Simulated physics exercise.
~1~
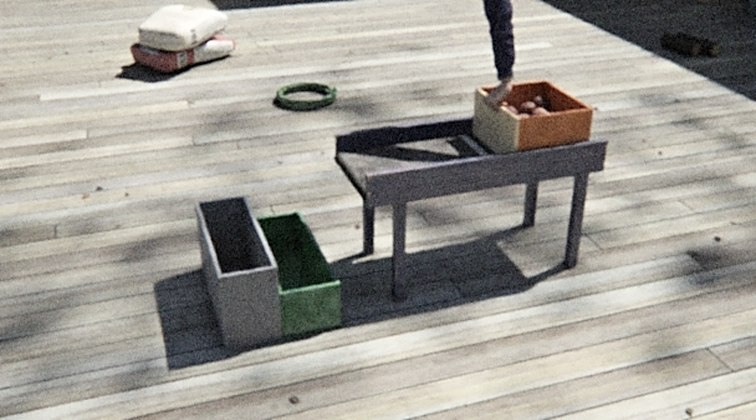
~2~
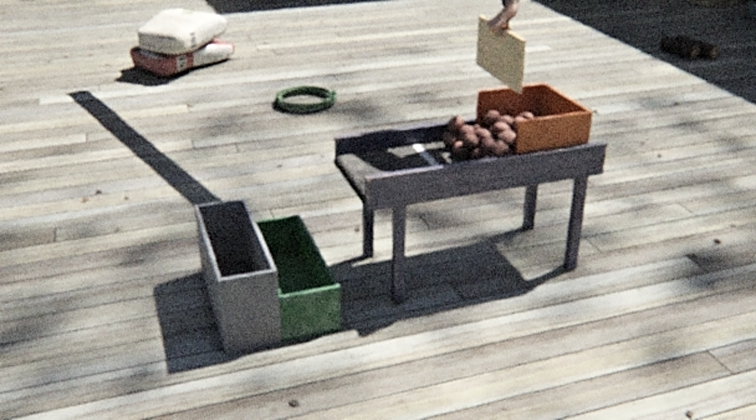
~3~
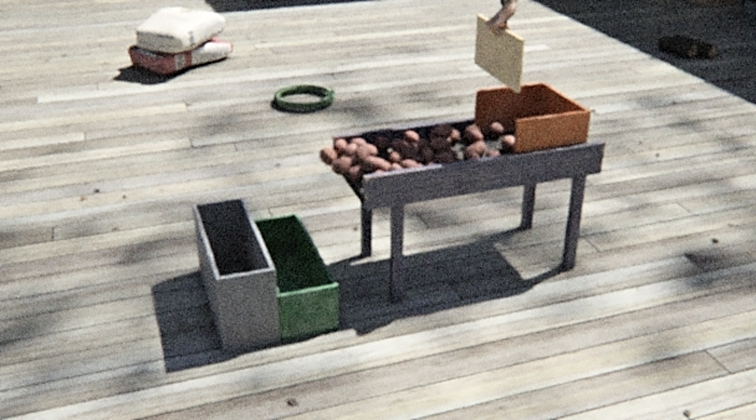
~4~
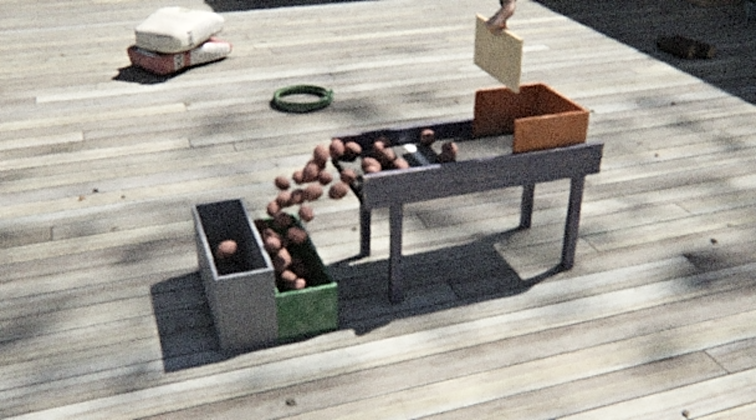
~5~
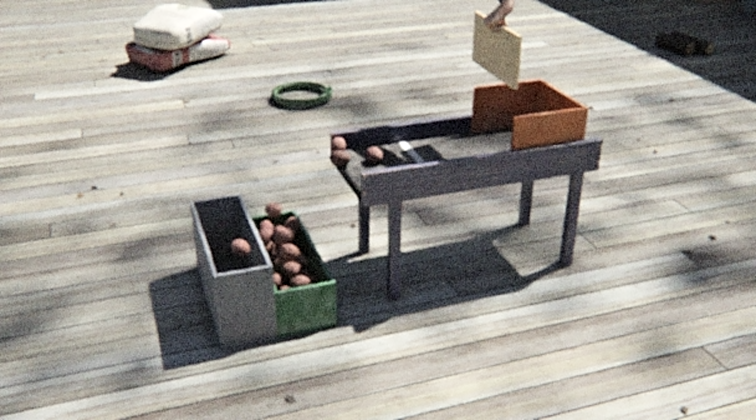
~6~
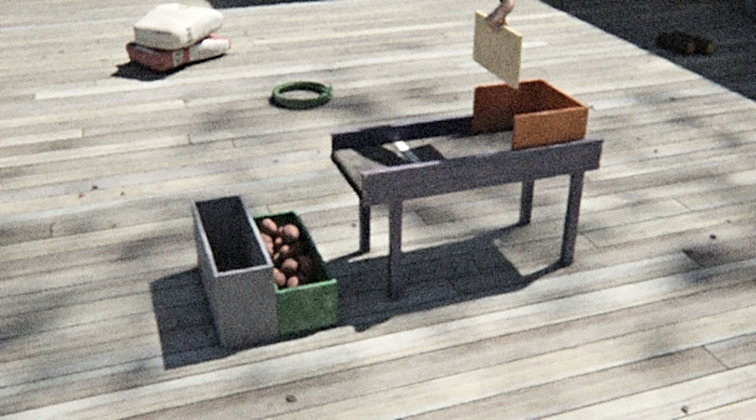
A hand reaches down from the top to an orange box of reddish, potato-like lumps at the right end of a low grey table, on sunlit pale planks seen from above. A green tub and a taller grey bin stand at the lower left, with stacked sacks and a green ring behind. The hand lifts the box's pale end panel and holds it up. The lumps spill out, spread leftward along the tabletop and pour off its left end. Most drop into the green tub, while a few reach the grey bin. Finally the table is clear and lumps lie heaped in the tub.
